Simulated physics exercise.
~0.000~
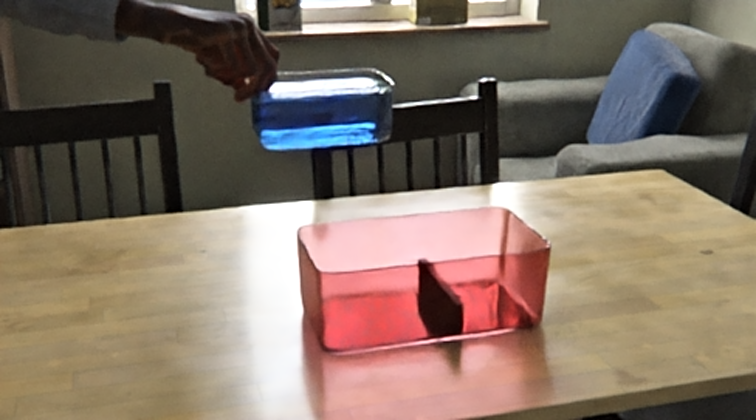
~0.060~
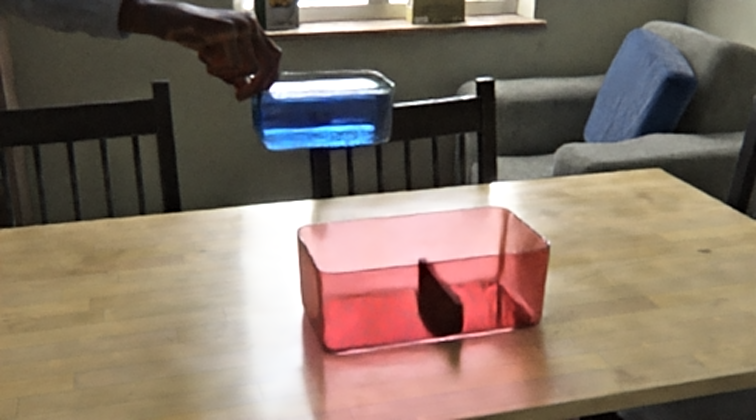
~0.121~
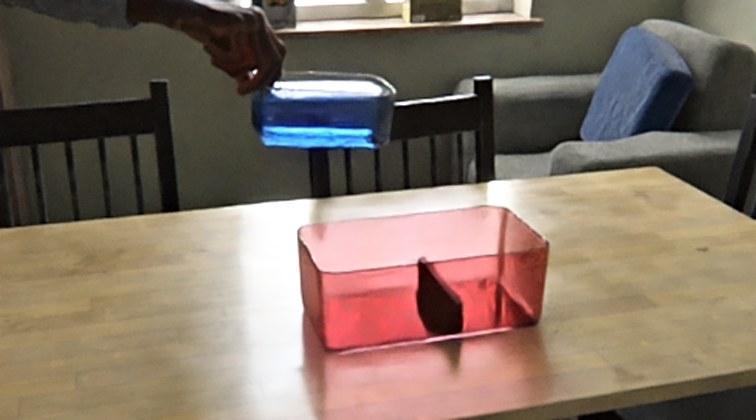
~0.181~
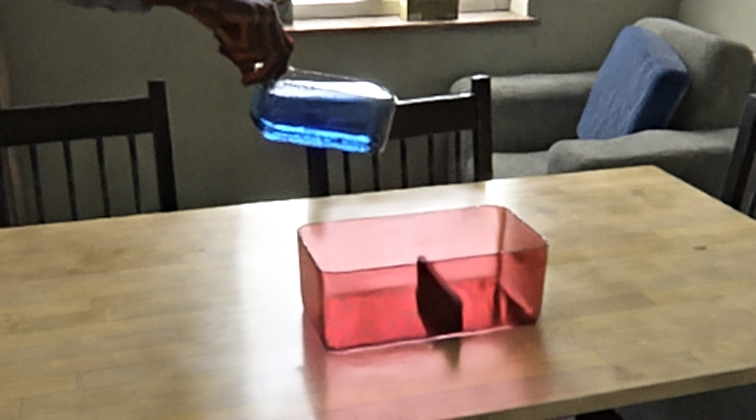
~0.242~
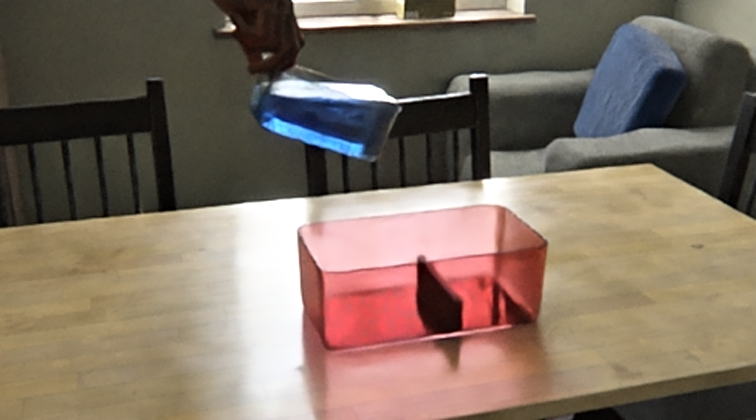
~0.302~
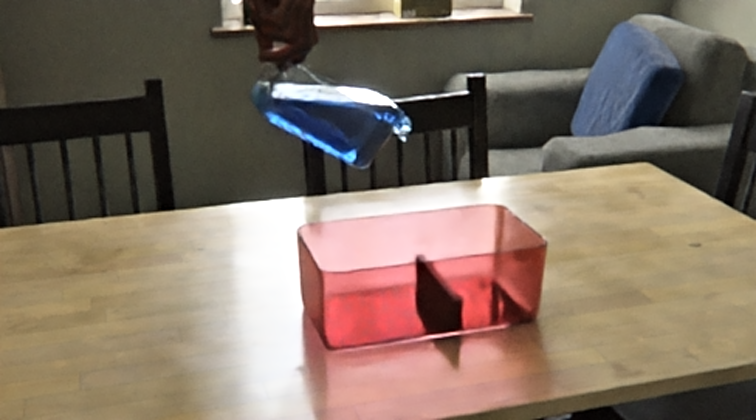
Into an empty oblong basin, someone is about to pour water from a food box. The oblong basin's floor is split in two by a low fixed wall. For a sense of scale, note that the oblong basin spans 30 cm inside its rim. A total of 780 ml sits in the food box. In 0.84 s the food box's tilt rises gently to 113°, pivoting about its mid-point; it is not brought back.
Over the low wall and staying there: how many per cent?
45 out of 100.
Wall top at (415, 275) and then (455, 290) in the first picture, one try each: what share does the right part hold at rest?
Result: 70 per cent, then 25 per cent.
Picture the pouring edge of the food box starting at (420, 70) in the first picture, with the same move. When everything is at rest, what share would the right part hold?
65 %.
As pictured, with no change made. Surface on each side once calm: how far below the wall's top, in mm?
I'd say some 30 mm on the left and some 26 mm on the right.
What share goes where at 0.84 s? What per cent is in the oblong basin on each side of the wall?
About 46 left, about 44 right.
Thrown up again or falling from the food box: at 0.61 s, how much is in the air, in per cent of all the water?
Roughly 44 %.
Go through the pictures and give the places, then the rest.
The first picture shows tilt 0°; pouring edge (384, 79); surface from (255, 93) to (381, 85); the oblong basin's rim runs from (307, 251) to (529, 227); the wall's top is at (440, 280).
The second picture shows tilt 1°; pouring edge (385, 81); surface from (257, 92) to (382, 87).
The third picture shows tilt 6°; pouring edge (386, 86); surface from (258, 91) to (382, 88).
The fourth picture shows tilt 12°; pouring edge (388, 94); surface from (260, 92) to (384, 90).
The fifth picture shows tilt 22°; pouring edge (388, 104); surface from (261, 90) to (383, 97); 3 per cent is over the edge.
The sixth picture shows tilt 32°; pouring edge (387, 117); surface from (260, 93) to (377, 104); 10 per cent is over the edge.
After 0.61 s the tilt is 94° and 12 per cent is still to pour, 10 is left of the wall and 34 right of it.
After 0.84 s the tilt is 113° and 2 per cent is still to pour, 45 is left of the wall and 44 right of it.
After 1.08 s the tilt is 113° and 0 per cent is still to pour, 51 is left of the wall and 45 right of it.
After 1.34 s the tilt is 113° and 0 per cent is still to pour, 51 is left of the wall and 45 right of it.
In the end 51 per cent lies left of the wall, 45 right of it and 4 outside.
